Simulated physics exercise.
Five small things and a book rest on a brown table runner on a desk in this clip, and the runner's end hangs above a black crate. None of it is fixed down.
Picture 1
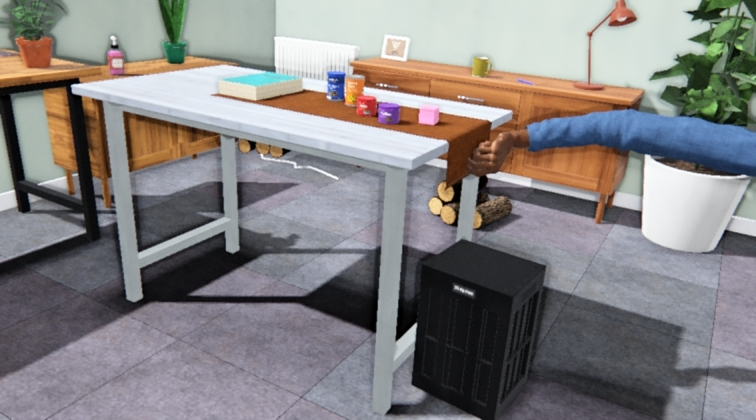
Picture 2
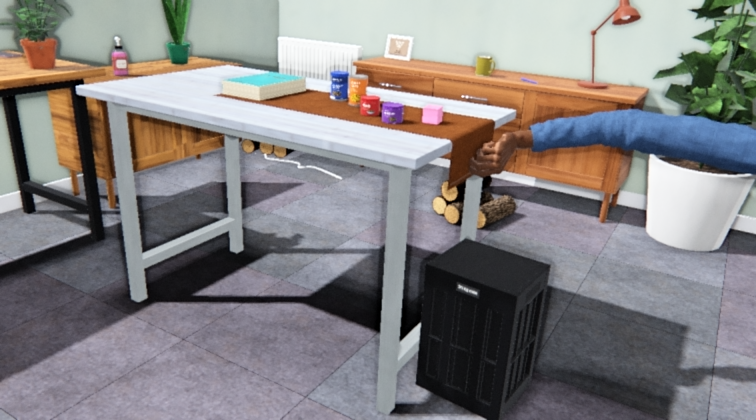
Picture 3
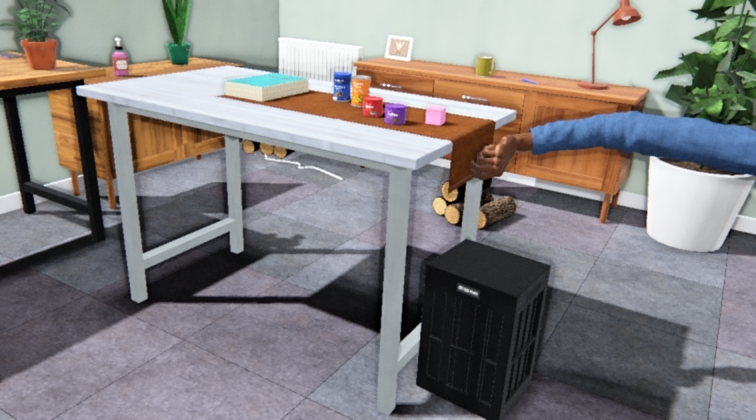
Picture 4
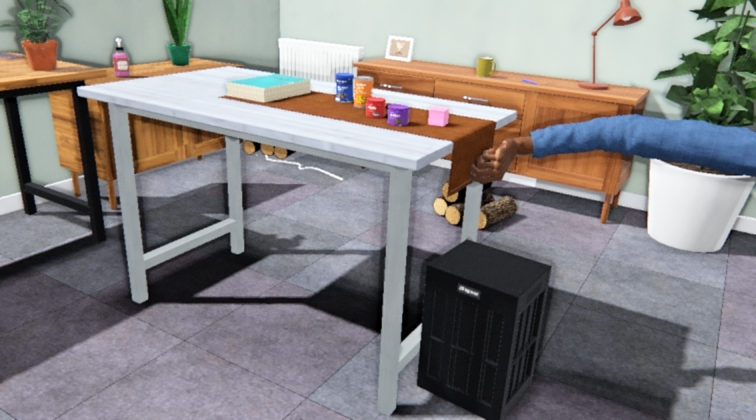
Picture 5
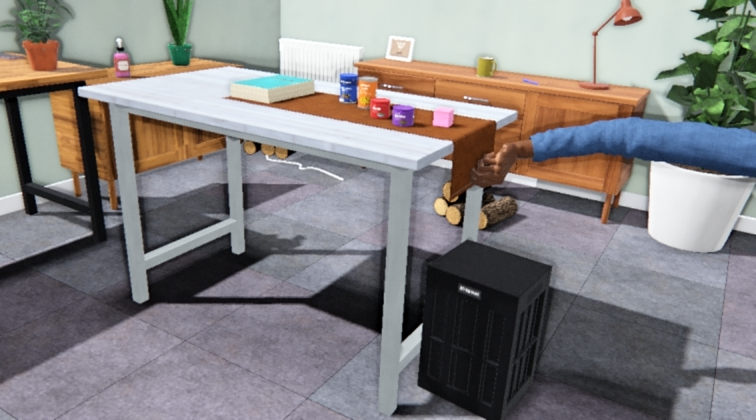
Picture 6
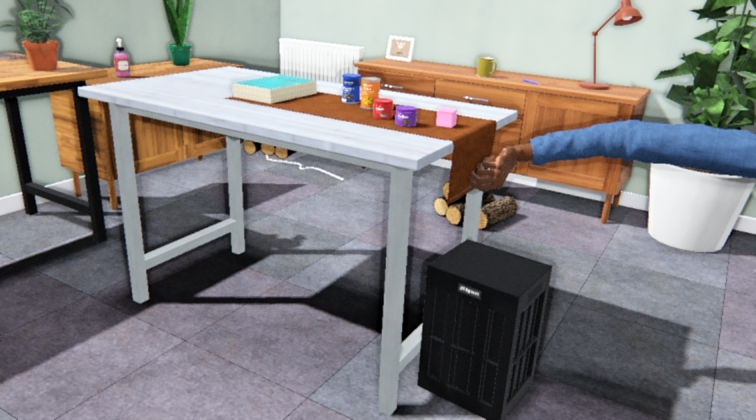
A blue-sleeved arm reaches in from the right toward a white-topped desk in a grey-tiled room with wooden furniture and plants, seen from slightly above. The hand grips the hanging end of a brown runner holding a teal-covered book, blue and orange cans, and red, purple and pink items, above a black crate. The view shifts slightly at first, then the hand draws the runner slowly rightward and down, carrying the items a little.
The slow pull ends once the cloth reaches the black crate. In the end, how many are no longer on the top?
Off the top: Two.
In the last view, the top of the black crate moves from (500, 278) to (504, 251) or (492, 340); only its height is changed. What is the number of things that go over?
First case 1, second case 4.
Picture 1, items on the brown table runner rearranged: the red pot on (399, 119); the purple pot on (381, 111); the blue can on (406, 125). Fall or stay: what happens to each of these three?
Record - red pot lost; purple pot retained; blue can lost.
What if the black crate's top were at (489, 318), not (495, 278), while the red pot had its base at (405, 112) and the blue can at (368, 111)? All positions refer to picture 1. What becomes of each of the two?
The red pot? Lost. The blue can? Lost.
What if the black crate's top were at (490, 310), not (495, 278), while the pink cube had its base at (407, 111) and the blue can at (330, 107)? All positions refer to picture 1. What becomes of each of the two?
Pink cube is gone, blue can stays.
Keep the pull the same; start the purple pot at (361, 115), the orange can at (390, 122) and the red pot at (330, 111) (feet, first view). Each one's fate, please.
As for the purple pot, it holds its spot; the orange can, it leaves the top; the red pot, it holds its spot.
Early on, hem near (469, 220); all still up.
Midway, hem near (467, 248); pink cube gone.
Near the end, hem on the crate; pink cube and purple pot gone.
Finally, hem on the crate; pink cube and purple pot gone. The desk loses two.
